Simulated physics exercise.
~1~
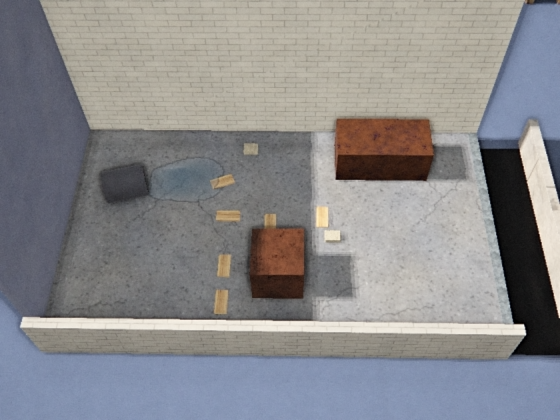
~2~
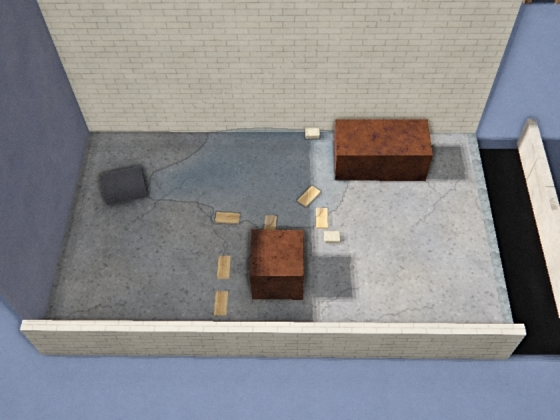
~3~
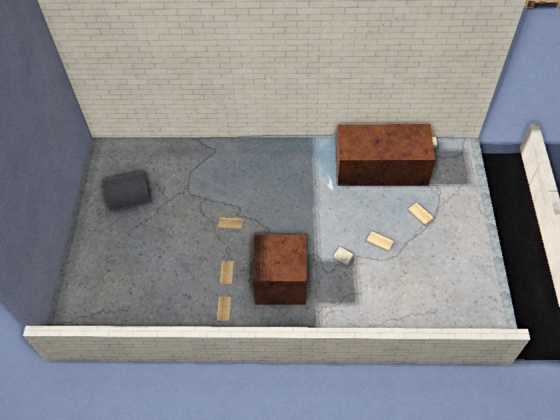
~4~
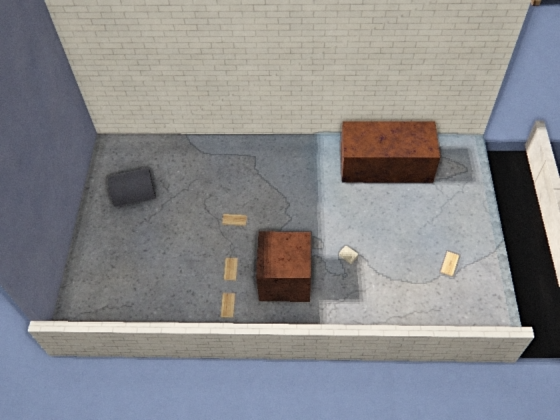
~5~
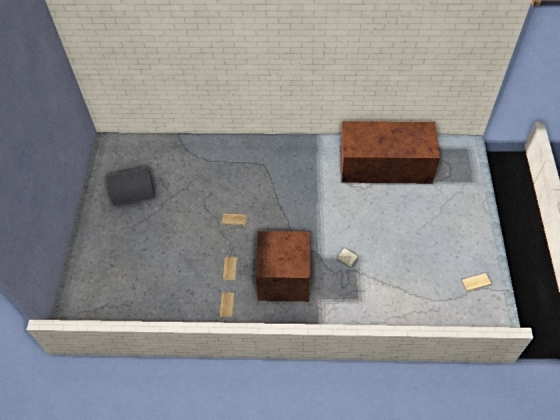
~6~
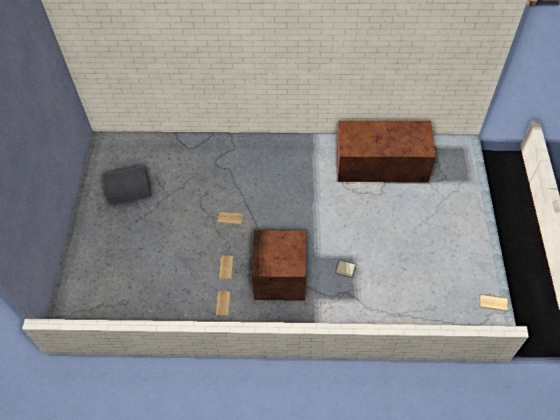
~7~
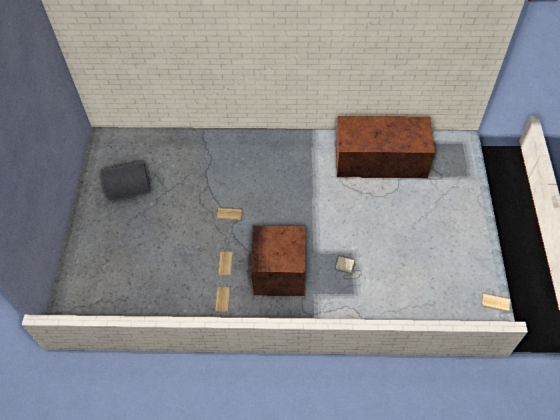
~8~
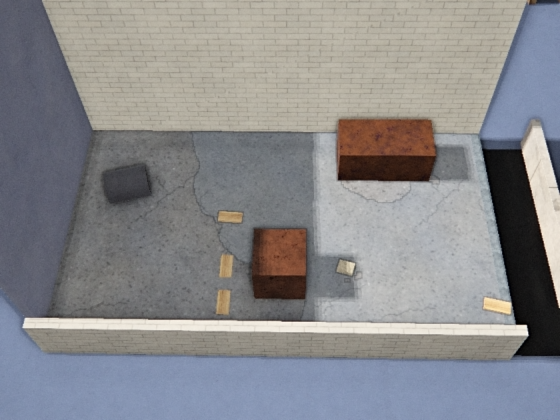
In a walled yard, water spreads rightward from a dark drum, carrying several small boards away before thinning and leaving the rest lying still.
